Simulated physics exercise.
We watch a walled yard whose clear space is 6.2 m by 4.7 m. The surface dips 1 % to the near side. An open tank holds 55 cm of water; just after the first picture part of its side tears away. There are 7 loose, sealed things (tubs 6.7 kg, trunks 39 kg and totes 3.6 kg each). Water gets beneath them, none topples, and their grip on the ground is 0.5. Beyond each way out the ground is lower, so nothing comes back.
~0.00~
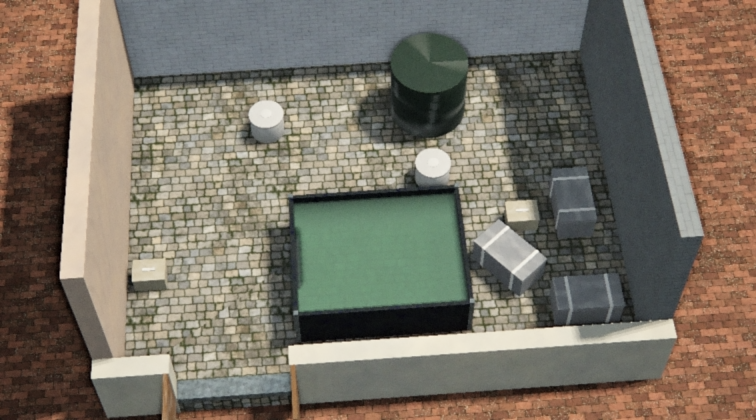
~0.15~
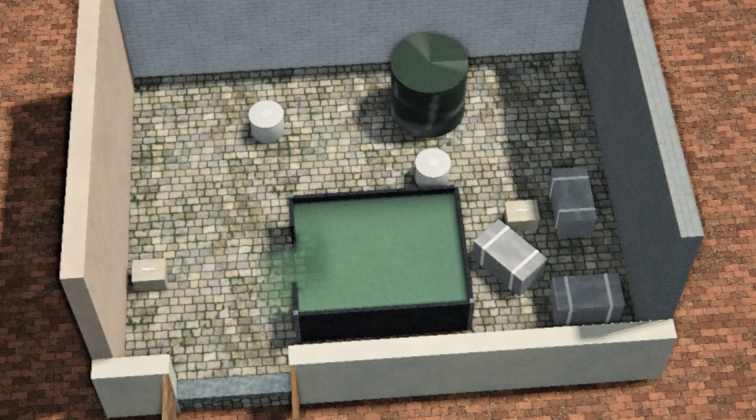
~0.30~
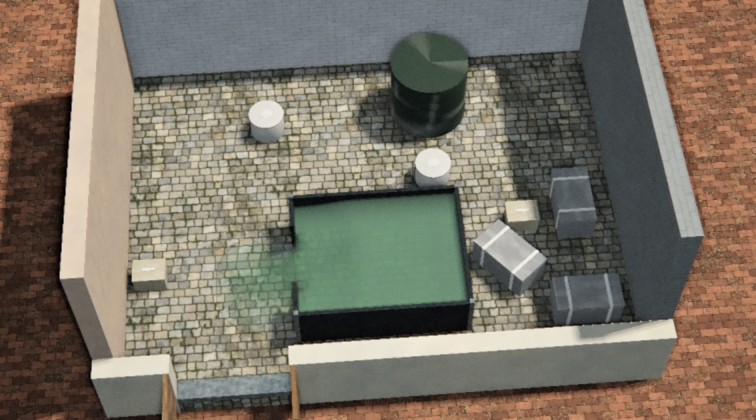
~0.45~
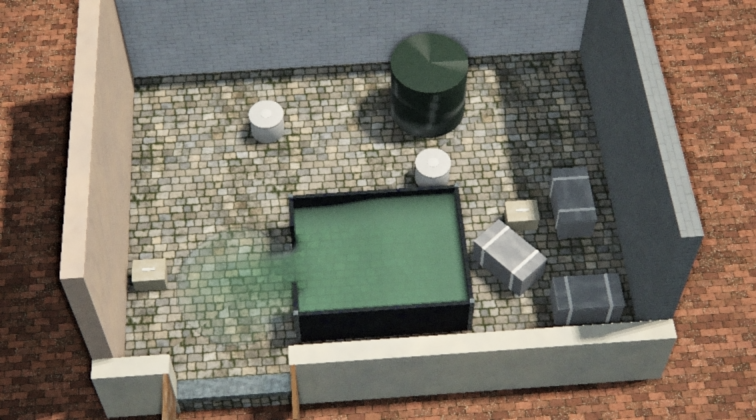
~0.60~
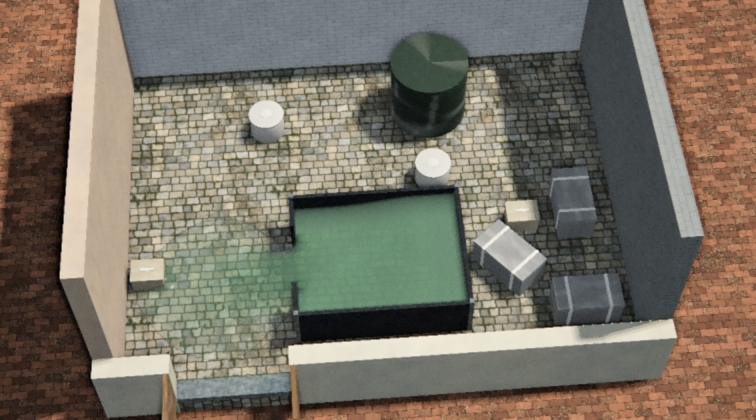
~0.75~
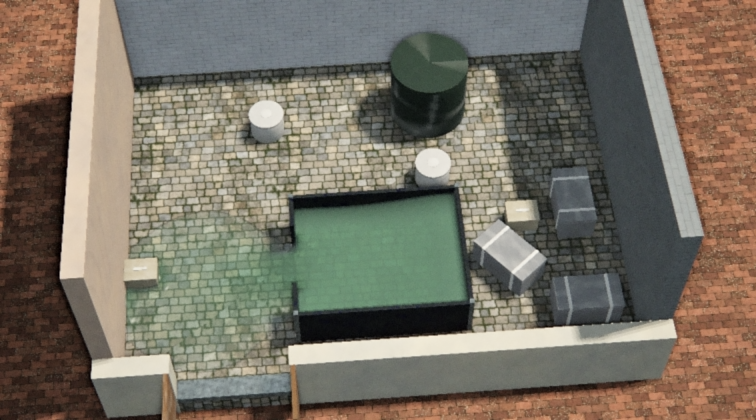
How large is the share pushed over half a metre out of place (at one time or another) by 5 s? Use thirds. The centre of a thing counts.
That comes to less than a third.
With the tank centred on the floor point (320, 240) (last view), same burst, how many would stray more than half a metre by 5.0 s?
In that case 2 of them.
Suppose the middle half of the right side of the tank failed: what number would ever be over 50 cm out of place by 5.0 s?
In that case 4 of them.
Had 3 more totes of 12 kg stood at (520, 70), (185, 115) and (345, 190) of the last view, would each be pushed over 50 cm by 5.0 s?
In that order: Short of it, more, under.
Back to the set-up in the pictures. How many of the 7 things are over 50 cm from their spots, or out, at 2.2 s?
I count 0.
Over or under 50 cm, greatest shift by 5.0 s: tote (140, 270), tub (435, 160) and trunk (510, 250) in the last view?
In turn: Over, under, short of it.
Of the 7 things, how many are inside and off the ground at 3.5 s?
At that moment 1.
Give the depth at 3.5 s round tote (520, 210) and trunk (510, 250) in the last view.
About 0 and 0 cm.
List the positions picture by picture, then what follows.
The first picture shows a tote at (149, 270) rests on the ground; a tub at (433, 162) rests on the ground; 3.1 m2 under water; 0 of 7 have shifted.
The second picture shows a tote at (149, 270) rests on the ground; a tub at (433, 162), on the bottom; water covers 3.6 m2; 0 of 7 have shifted.
The third picture shows a tote at (149, 270), on the bottom; a tub at (433, 162), on the bottom; water covers 4.2 m2; 0 of 7 have shifted.
The fourth picture shows a tote at (149, 270), on the bottom; a tub at (433, 162) rests on the ground; 4.9 m2 under water; 0 of 7 have shifted.
The fifth picture shows a tote at (147, 270), on the bottom; a tub at (433, 162), on the bottom; water covers 5.8 m2; 0 of 7 have shifted.
The sixth picture shows a tote at (140, 269) rests on the ground, 10 cm from its start; a tub at (433, 162) rests on the ground; 6.7 m2 under water; 1 of 7 have shifted.
After 1.1 s 0 of 7 are over 50 cm from their spots; 1 afloat.
After 2.2 s 0 of 7 are over 50 cm from their spots; 1 afloat.
After 3.5 s 1 of 7 are over 50 cm from their spots; 1 afloat.
After 5.0 s 1 of 7 are over 50 cm from their spots, and 1 have been at some point; 1 afloat.
